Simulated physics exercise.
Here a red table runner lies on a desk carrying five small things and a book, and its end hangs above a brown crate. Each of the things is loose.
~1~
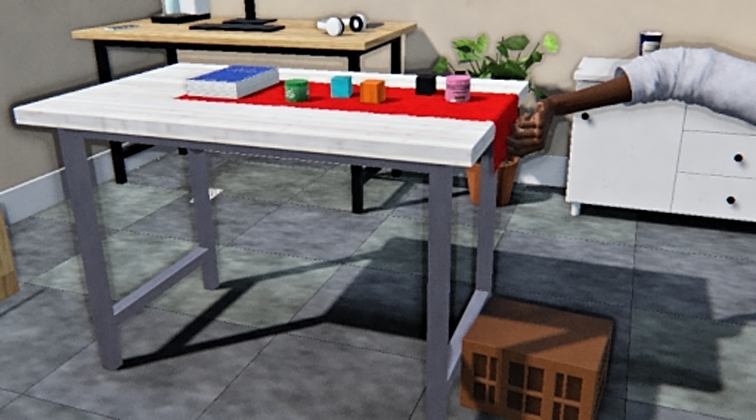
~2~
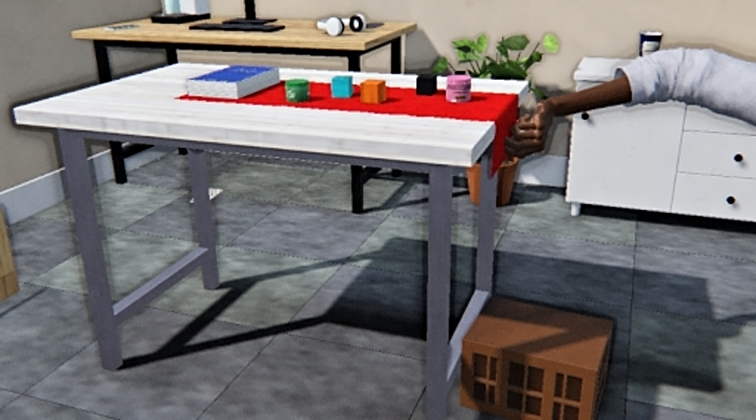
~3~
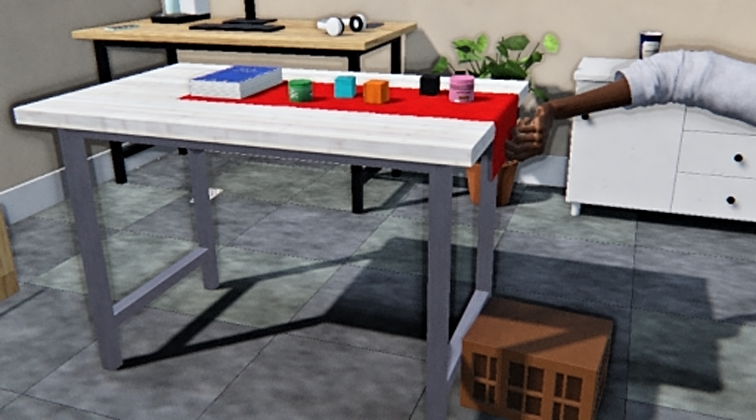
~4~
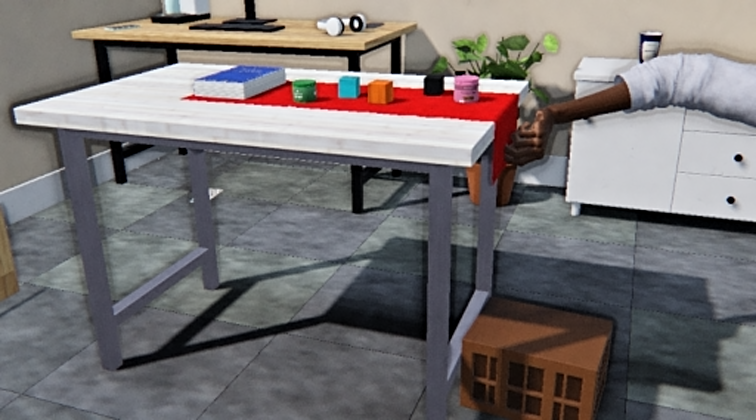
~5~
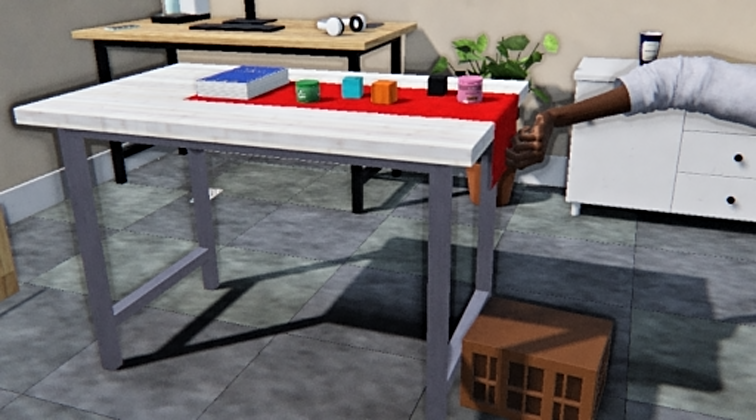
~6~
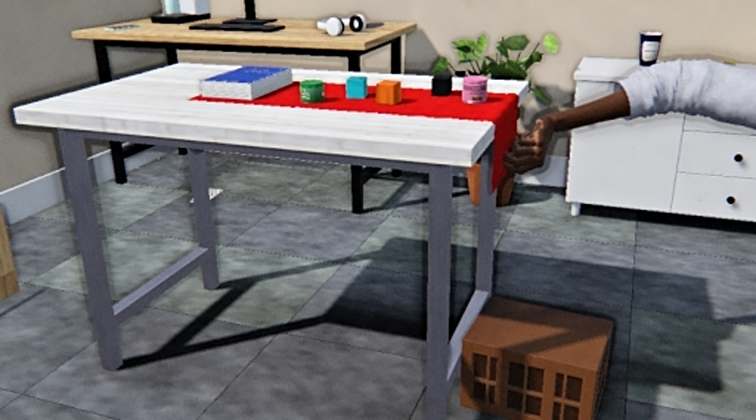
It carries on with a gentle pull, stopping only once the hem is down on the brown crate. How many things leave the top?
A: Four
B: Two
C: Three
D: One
Option A: Four.
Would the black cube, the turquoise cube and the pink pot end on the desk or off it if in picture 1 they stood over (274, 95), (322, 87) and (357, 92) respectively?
Looking at each one, the black cube remains in position, the turquoise cube remains in position and the pink pot drops away.
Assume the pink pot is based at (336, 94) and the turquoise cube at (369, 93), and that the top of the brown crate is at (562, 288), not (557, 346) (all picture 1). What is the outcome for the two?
In the end the pink pot is still on top and the turquoise cube is still on top.
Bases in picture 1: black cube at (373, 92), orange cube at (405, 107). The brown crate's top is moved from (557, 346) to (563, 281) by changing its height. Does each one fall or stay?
The black cube stays put, the orange cube is lost.
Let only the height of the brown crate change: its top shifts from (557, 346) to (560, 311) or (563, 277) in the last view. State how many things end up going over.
It would be 3 and 2.
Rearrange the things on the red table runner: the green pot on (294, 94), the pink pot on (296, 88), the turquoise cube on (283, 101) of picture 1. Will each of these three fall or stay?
First the green pot: It is still up there. Next the pink pot: It is still up there. Last the turquoise cube: It is still up there.
Soon after, hem near (504, 235); pink pot gone.
Then, hem near (503, 298); pink pot, black cube and orange cube gone.
At rest, hem on the crate; pink pot, black cube, orange cube and turquoise cube gone. Over the edge go four.
